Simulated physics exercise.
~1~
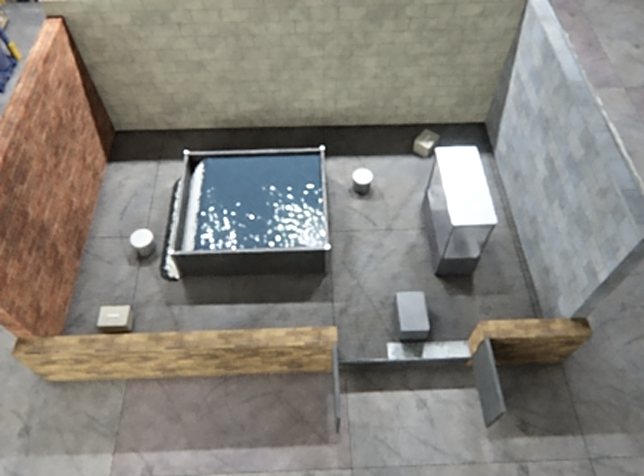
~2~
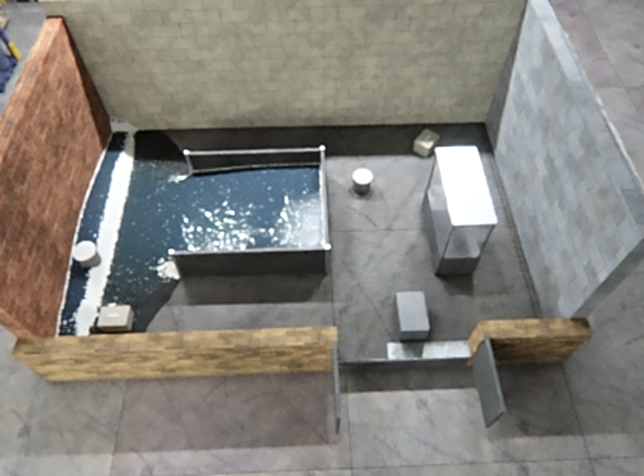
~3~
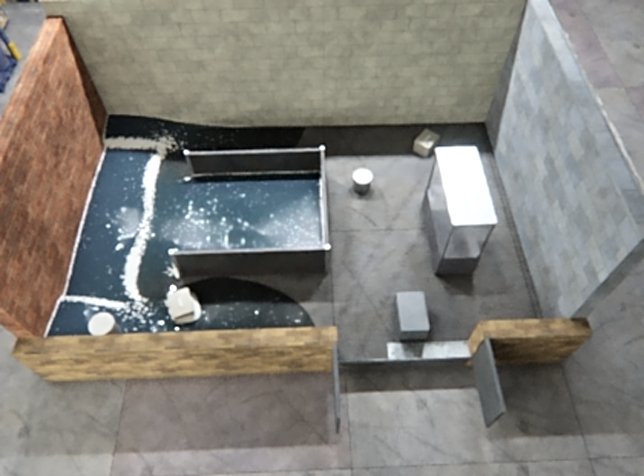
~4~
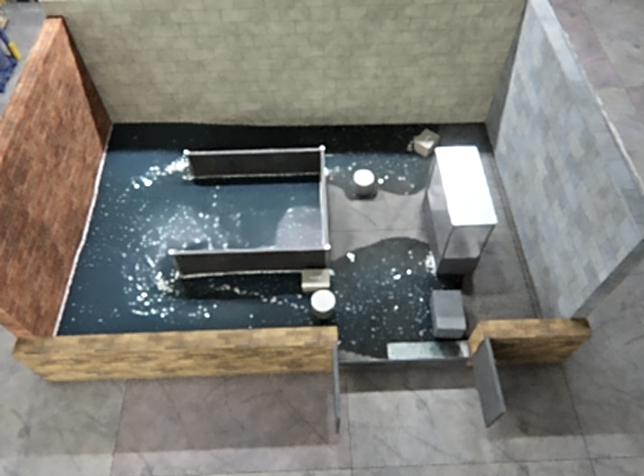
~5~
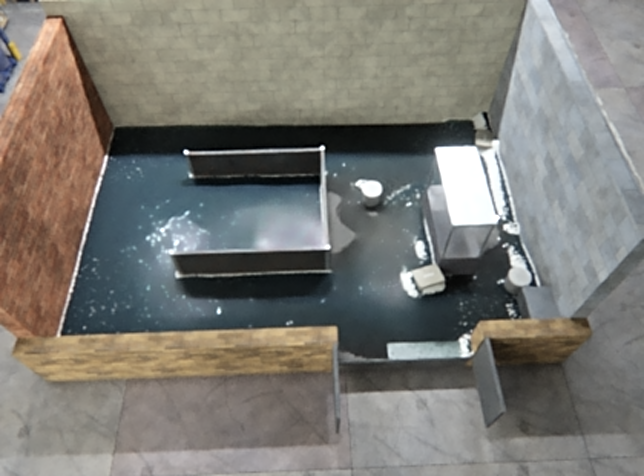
A tank of water in a walled yard burst open on its left side, and the water spread across the floor, sweeping small pails and crates to the right until they ended up scattered around the white-topped cabinet, with dark water covering nearly everything.
